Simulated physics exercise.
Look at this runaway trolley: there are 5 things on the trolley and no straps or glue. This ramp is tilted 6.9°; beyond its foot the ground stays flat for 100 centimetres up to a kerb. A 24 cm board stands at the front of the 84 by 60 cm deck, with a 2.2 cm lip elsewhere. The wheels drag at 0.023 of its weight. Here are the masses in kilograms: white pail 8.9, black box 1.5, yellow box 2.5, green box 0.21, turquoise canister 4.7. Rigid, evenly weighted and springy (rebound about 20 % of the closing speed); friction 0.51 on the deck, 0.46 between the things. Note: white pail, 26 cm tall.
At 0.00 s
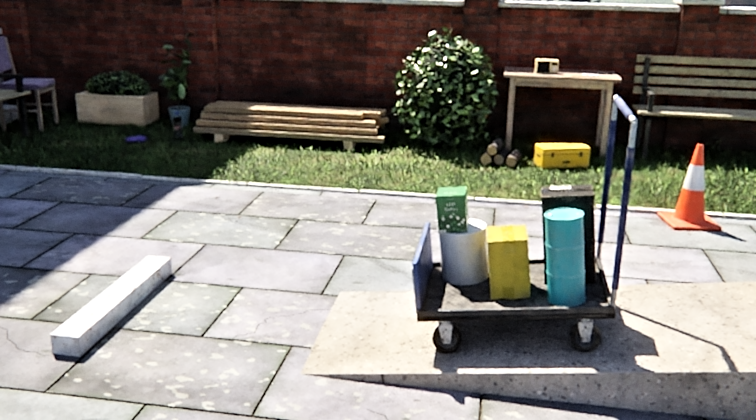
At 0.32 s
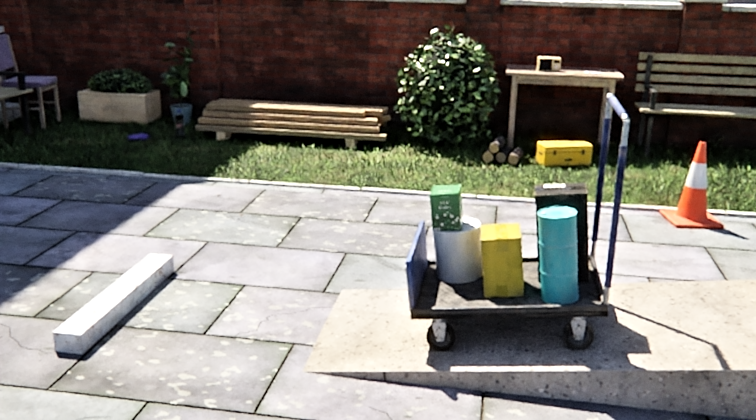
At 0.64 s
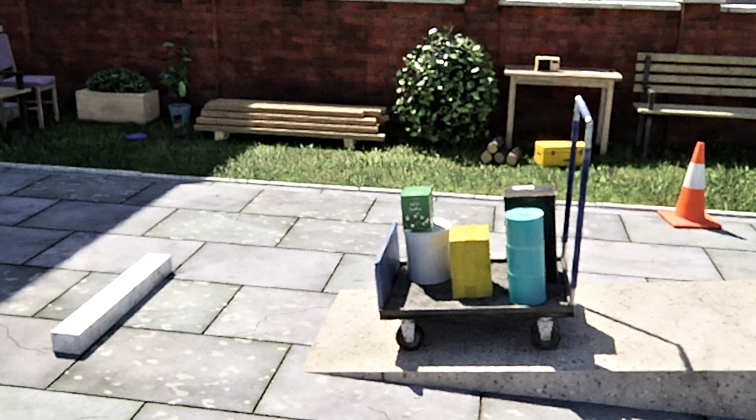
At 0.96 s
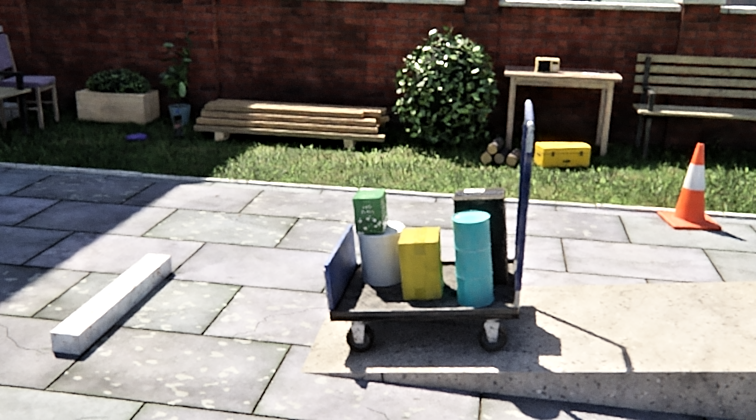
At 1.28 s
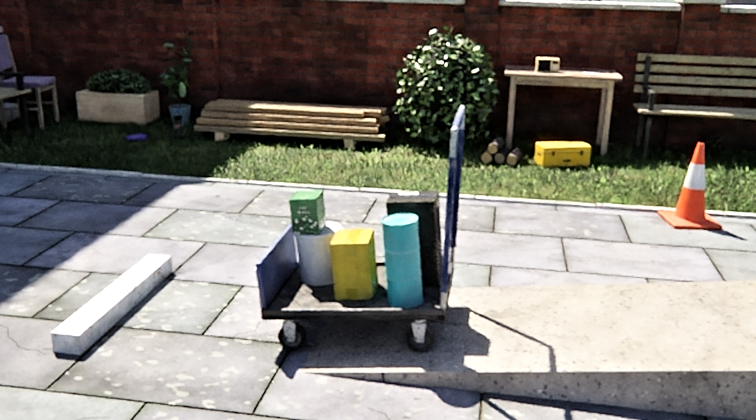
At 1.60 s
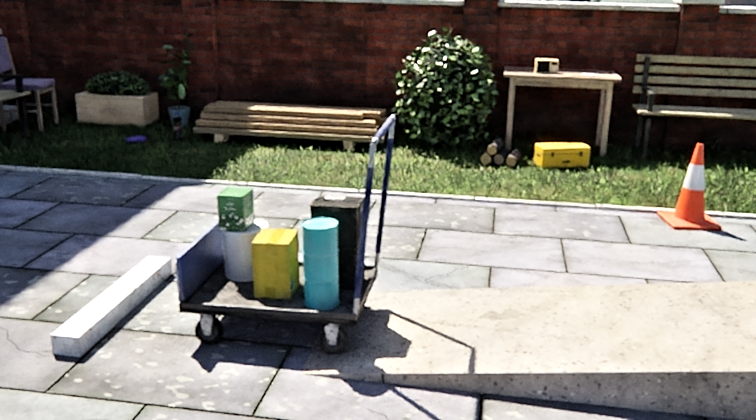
On a sunny paved patio, a trolley carrying a green box, white pail, yellow box, black box and turquoise canister rolled left down a ramp, picking up speed and crossing the paving toward a white kerb.
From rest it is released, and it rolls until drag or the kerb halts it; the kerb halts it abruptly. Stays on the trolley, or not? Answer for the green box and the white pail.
Green box - does not; white pail - stays on.
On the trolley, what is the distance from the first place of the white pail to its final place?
The shift is close to 6 cm.
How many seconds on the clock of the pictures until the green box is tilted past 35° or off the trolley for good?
2.2 s or so.
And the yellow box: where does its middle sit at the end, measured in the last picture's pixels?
Roughly pixel (166, 256).
After 2.10 s, trolley at the kerb; green box moved 11 cm near (131, 201); white pail moved 5 cm near (152, 243); turquoise canister 10° off its base.
After 2.40 s, trolley at the kerb; green box now off the trolley; white pail moved 5 cm near (152, 243); turquoise canister 21° off its base.
After 2.90 s, trolley at the kerb; white pail moved 5 cm near (152, 243); black box moved 12 cm; turquoise canister moved 8 cm.
In the end (4.5 s), off the trolley, green box; not toppled but over 10 cm from the start, black box and yellow box; the other 2 under 10 cm from the start. At the end, from the last picture's camera, green box near (106, 273), white pail near (152, 243).
